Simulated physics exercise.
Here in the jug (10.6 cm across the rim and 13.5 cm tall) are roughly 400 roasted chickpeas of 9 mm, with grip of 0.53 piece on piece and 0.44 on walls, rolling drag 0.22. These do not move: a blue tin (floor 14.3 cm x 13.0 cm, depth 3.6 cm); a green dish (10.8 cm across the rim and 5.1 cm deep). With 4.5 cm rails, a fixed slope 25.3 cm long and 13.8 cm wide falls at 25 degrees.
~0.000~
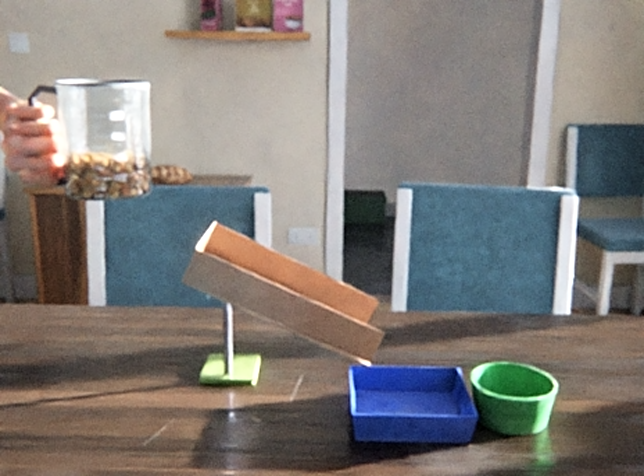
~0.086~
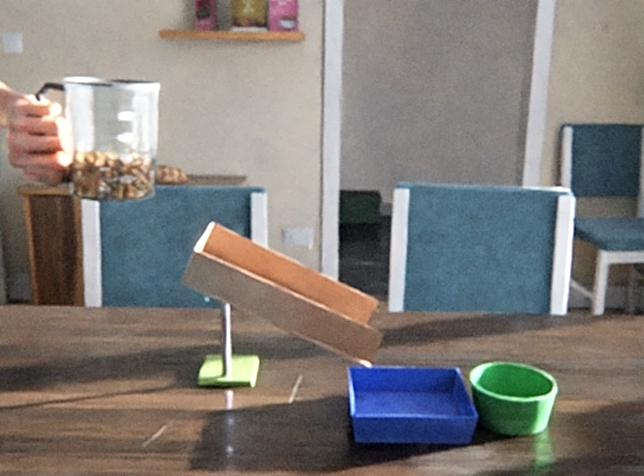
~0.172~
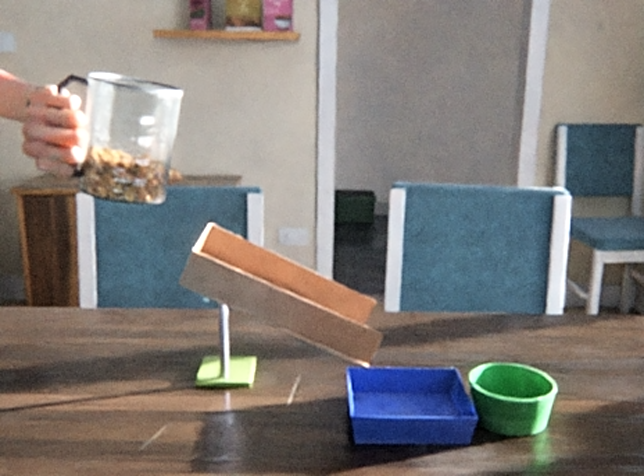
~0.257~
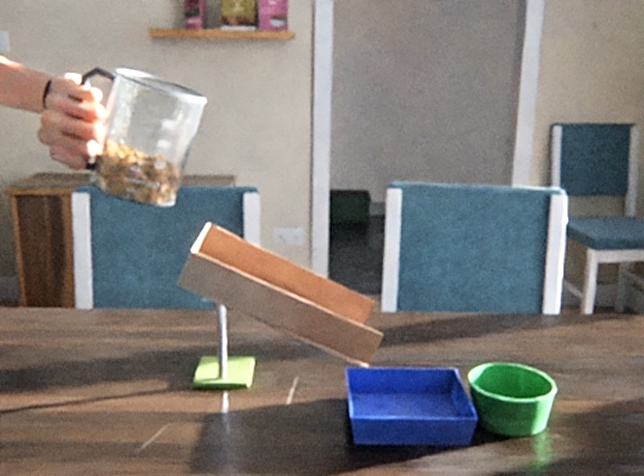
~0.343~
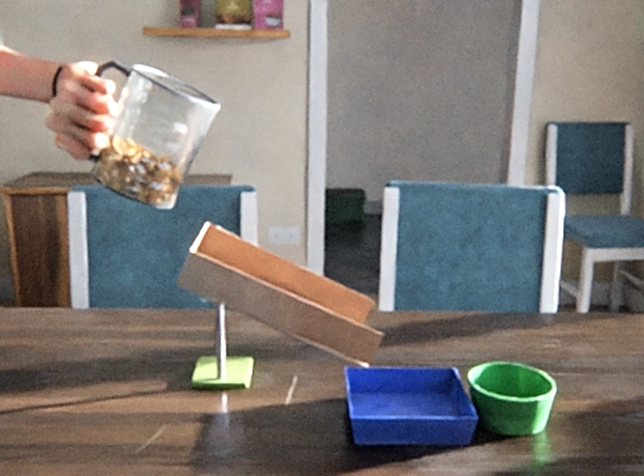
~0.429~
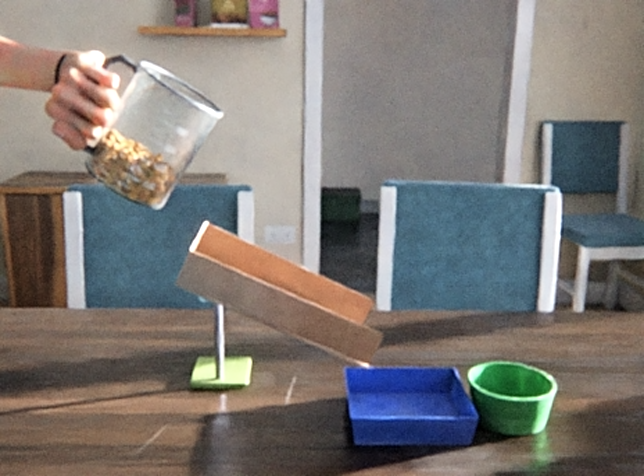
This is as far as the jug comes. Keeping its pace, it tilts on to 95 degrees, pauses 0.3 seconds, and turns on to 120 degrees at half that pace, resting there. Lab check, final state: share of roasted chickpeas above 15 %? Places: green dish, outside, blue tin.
Green dish: Not above, outside: Not above, blue tin: Above.
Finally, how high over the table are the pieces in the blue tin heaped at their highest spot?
I'd say close to 4.0 cm.
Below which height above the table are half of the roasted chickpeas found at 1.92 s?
Some 36 cm.
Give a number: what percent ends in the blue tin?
Somewhere near 95 percent.
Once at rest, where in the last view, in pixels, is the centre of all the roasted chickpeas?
(426, 405), roughly.
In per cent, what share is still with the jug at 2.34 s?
40 per cent.
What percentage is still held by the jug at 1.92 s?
95 % of the load.
After 1.00 s, tilt 82 degrees; jug 100 %; middle of all pieces near (122, 151).
After 1.48 s, tilt 95 degrees; jug 100 %; middle of all pieces near (133, 157).
Then, at 1.92 s, tilt 111 degrees; jug 95 %; middle of all pieces near (135, 156).
After 2.34 s, tilt 120 degrees; blue tin 5 %, jug 40 %, slope 55 %; middle of all pieces near (216, 235).
In the end, at 3.8 s, outside 5 %, blue tin 95 %, green dish 0 %, jug 0 %, slope 0 %.
